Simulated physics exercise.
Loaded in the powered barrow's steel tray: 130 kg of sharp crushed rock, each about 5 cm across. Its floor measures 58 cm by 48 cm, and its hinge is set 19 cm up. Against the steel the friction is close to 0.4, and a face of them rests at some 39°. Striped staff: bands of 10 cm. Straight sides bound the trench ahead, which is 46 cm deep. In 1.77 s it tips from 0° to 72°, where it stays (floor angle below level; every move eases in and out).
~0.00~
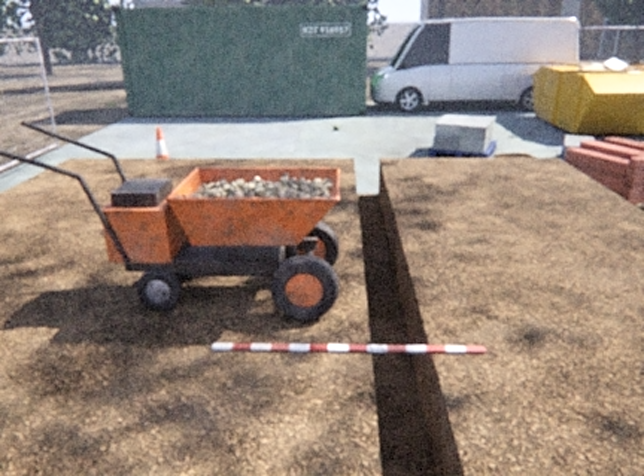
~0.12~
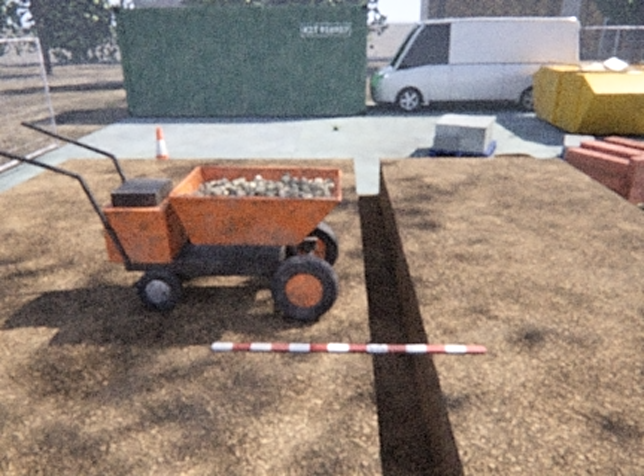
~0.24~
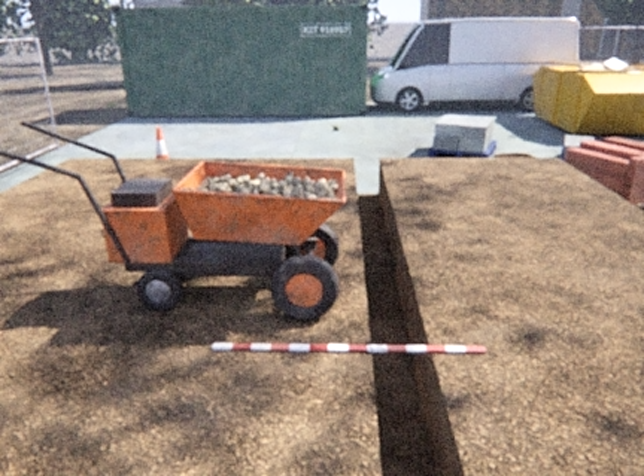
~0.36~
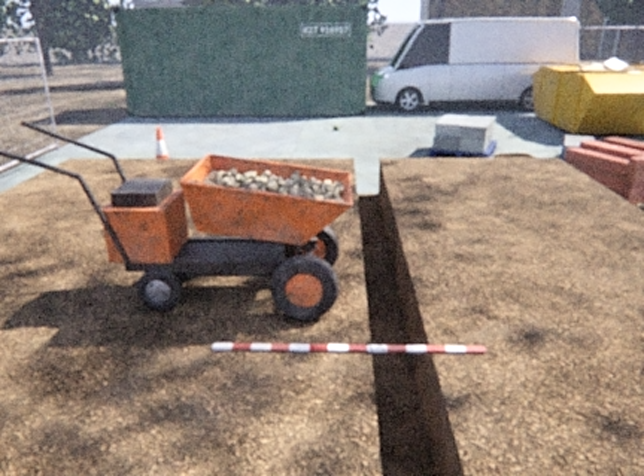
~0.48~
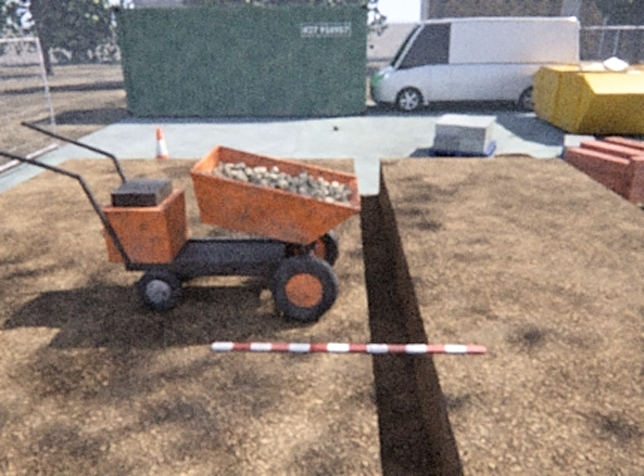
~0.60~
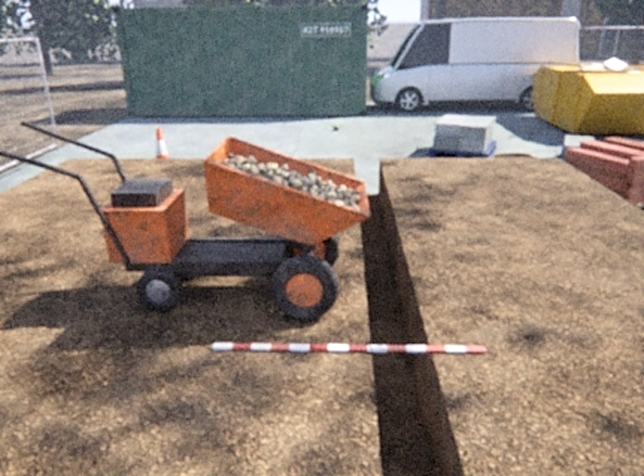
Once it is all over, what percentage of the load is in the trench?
Roughly 58 percent of the load is in the trench.
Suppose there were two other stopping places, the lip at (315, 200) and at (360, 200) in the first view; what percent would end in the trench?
First some 85, then 10 per cent.
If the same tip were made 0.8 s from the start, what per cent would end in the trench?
Estimate: About 40 %.
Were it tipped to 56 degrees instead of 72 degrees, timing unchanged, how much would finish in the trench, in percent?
Some 10% would finish there.
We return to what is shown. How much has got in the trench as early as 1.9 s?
Close to 10 per cent has got there by then.
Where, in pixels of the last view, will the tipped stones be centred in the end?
The resting stones are centred at roughly (408, 335).
After 1.3 s the floor is at 61°; 100 % in the tray; the foremost stones are at (405, 260).
After 1.9 s the floor is at 72°; 64 % in the tray, 11 % in the trench, 25 % past the trench; the foremost stones are at (468, 296).
After 2.2 s the floor is at 72°; 36 % in the tray, 22 % in the trench, 42 % past the trench; the foremost stones are at (517, 298).
After 4.2 s the floor is at 72°; 0 % in the tray, 58 % in the trench, 42 % past the trench; the foremost stones are at (530, 298).
